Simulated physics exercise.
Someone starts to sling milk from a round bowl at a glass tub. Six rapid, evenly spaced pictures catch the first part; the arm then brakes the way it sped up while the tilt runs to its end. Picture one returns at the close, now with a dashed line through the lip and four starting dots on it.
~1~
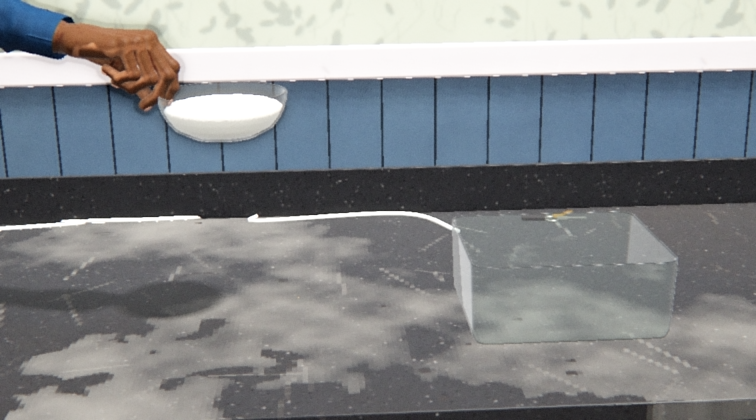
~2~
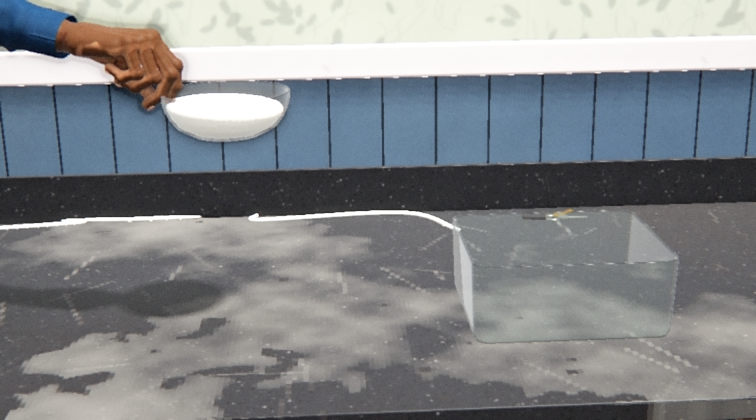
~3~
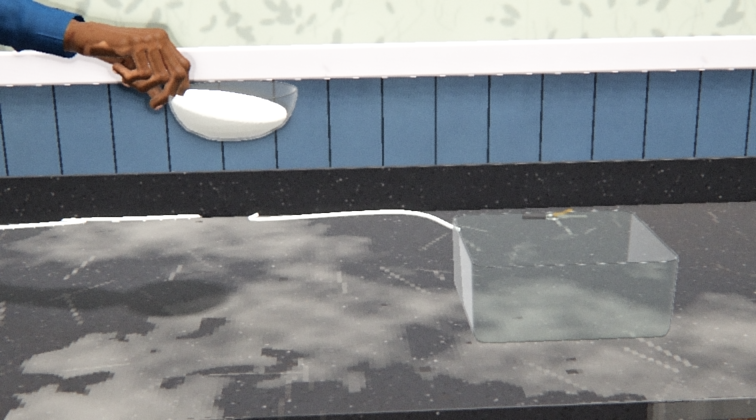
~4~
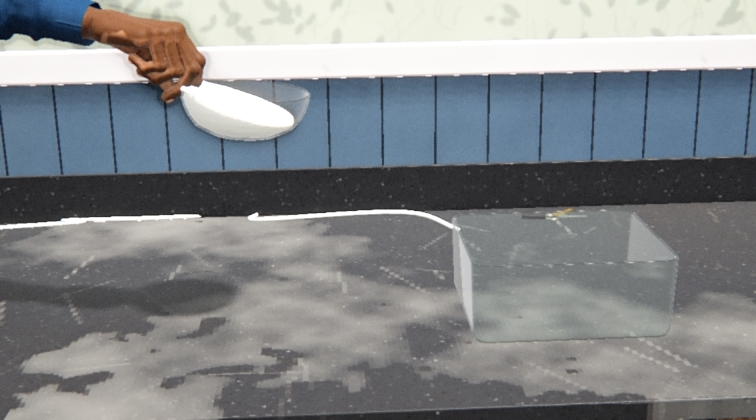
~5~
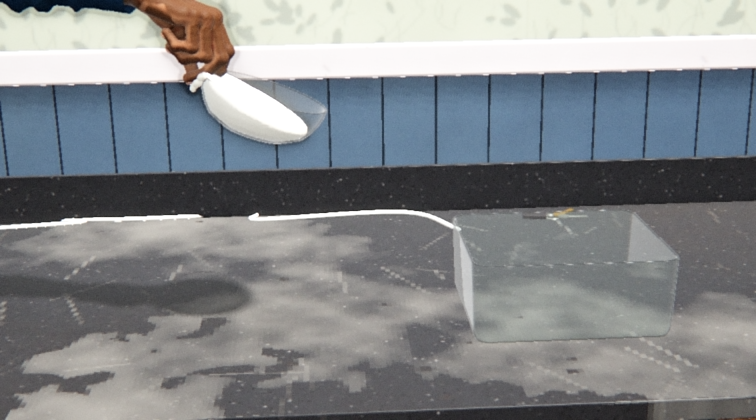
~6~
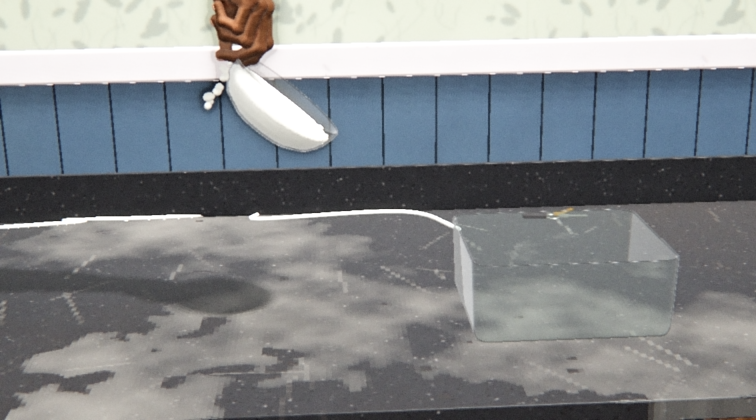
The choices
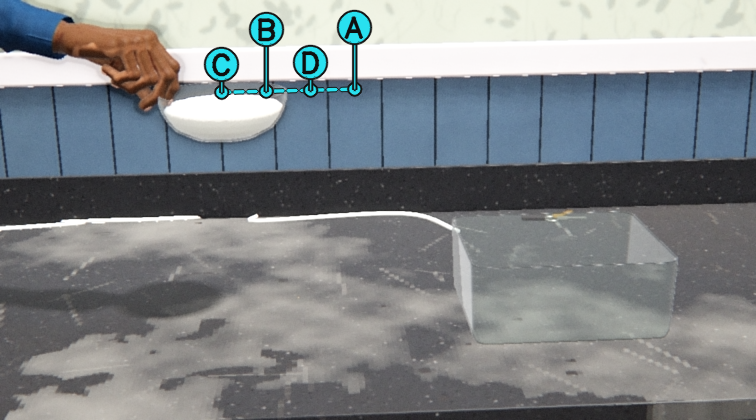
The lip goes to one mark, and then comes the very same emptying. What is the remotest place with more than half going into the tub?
The limit is A.
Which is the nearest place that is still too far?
That is place D.
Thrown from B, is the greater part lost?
Yes, that goes wrong.
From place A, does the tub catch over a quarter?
Yes.
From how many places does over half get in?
One of the four.
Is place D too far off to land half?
Yes.
On the marked copy, A at (354, 89); B at (266, 91); C at (221, 92); D at (310, 90).
With A, about 70 % lands in the tub, 18 % falls short and 12 % goes beside or beyond.
With B, about 0 % lands in the tub, 99 % falls short.
With C, about 0 % lands in the tub, 100 % falls short.
With D, about 15 % lands in the tub, 82 % falls short.
